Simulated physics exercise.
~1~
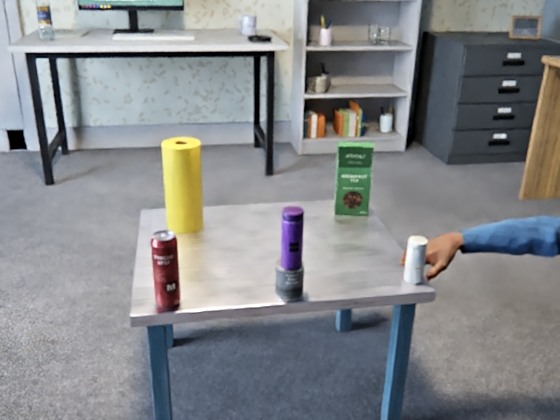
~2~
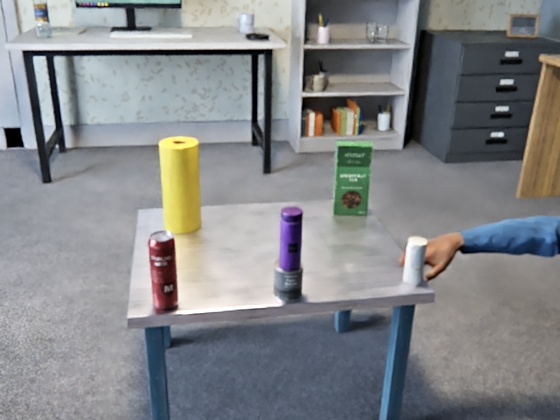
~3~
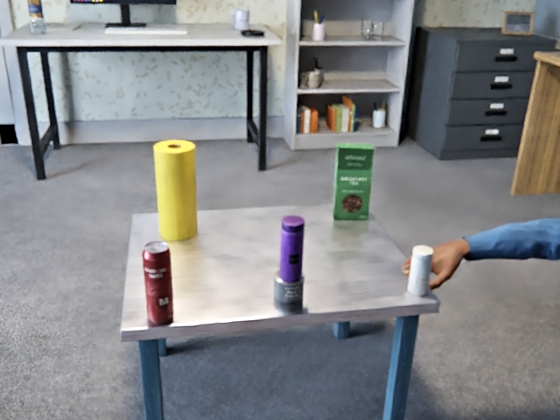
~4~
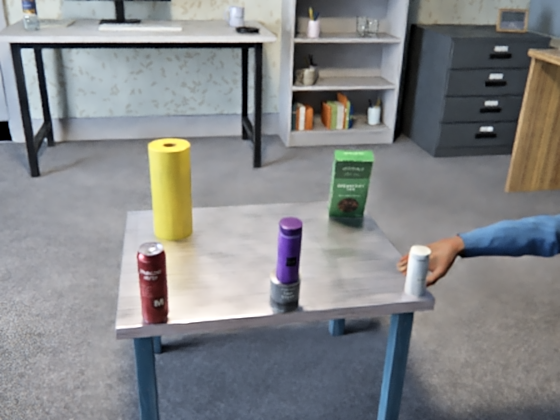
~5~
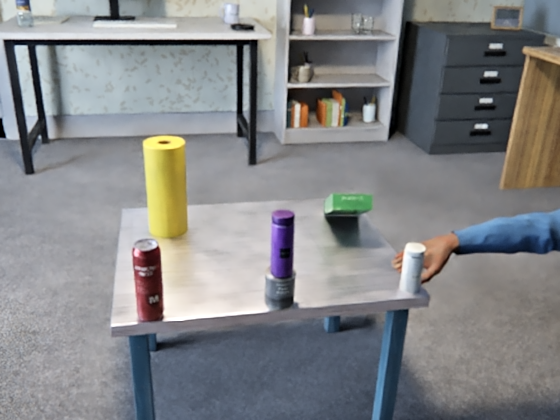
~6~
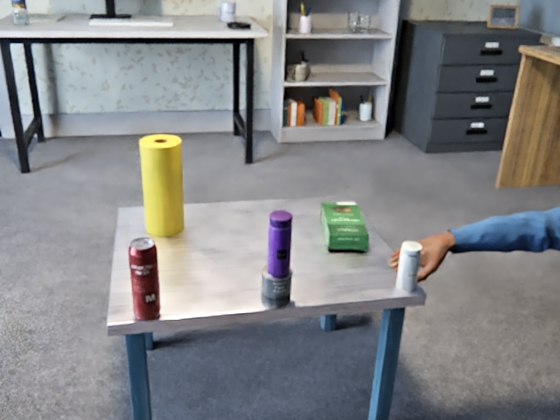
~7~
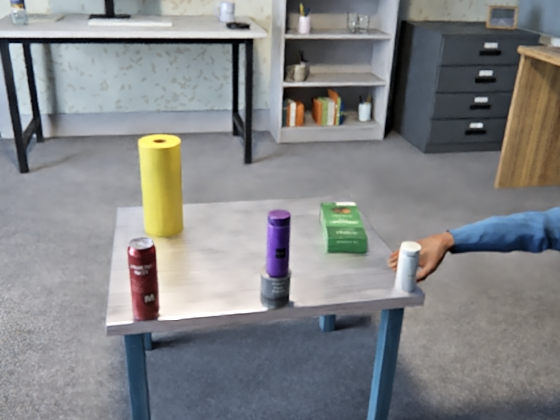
A hand in a blue sleeve reaches in from the right beside a small white shaker at the edge of a low table with blue legs, seen from the front and slightly above in a carpeted room with a desk, shelves and dark drawers behind. A red can stands at the front left, a yellow roll behind it, a purple shaker on a grey tin near the middle, and a green packet at the back right. The table shifts slightly towards the viewer, and the packet leans, then topples forward. It ends lying flat, while the white shaker and everything else stay upright.
